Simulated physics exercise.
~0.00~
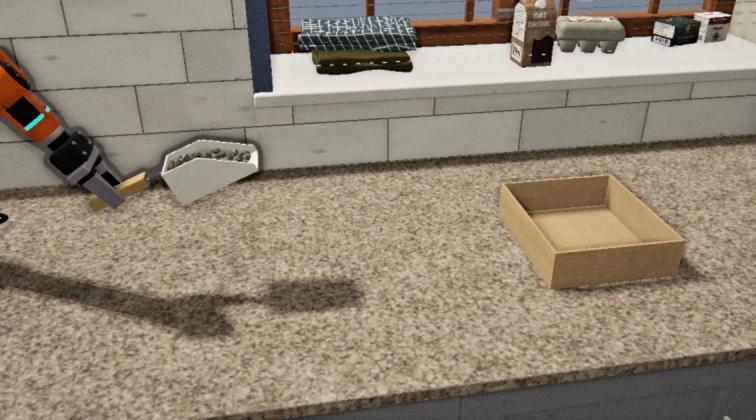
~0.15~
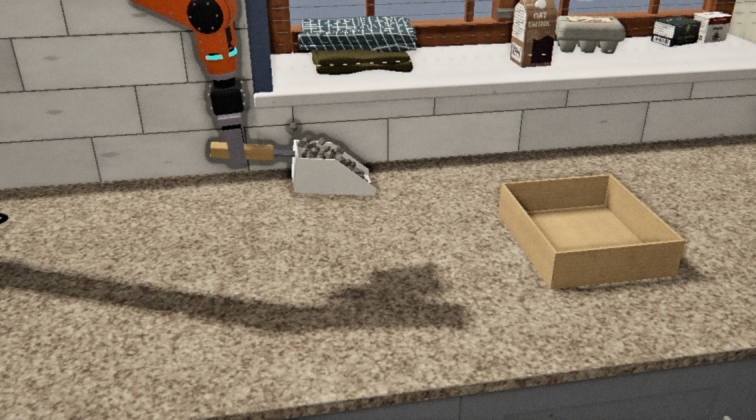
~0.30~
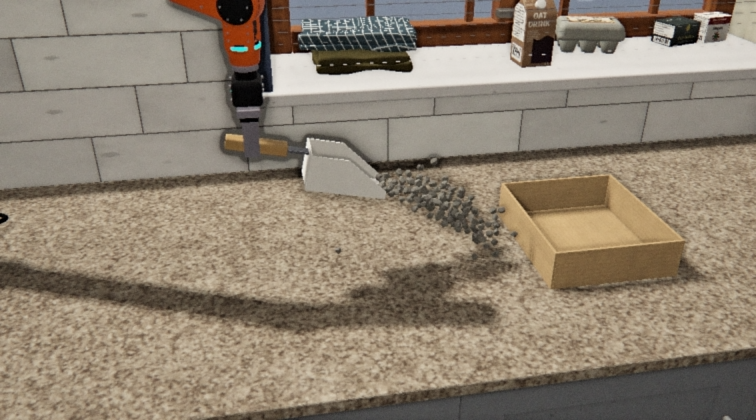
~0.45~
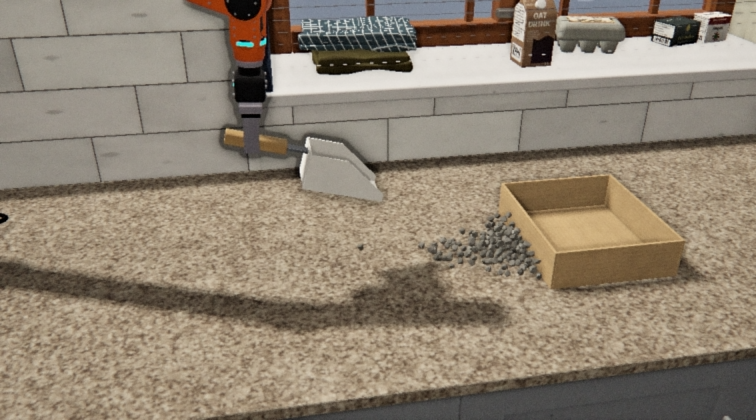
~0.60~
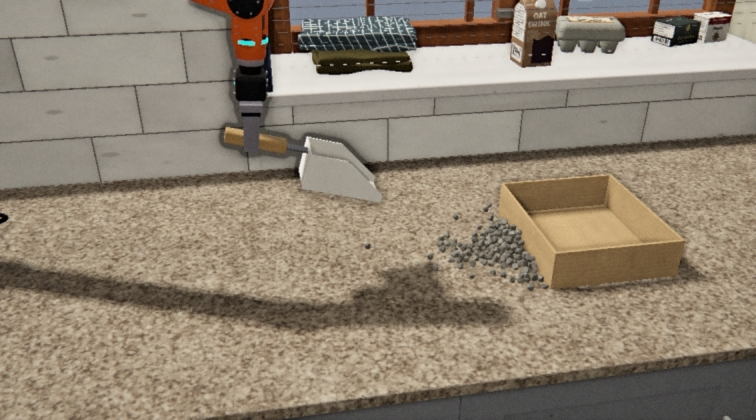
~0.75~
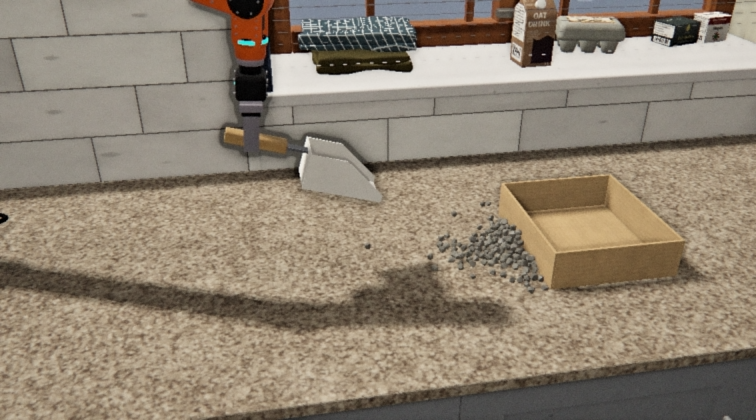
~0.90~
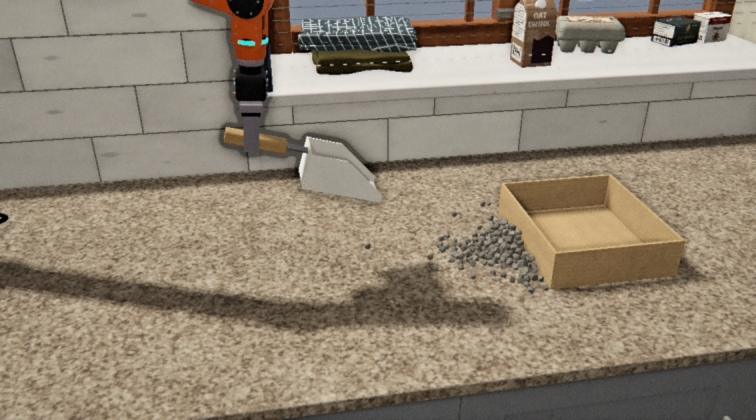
Orange robot arm swinging a white scoop right and tipping grey pebbles onto the counter, where they settle against a cardboard box.
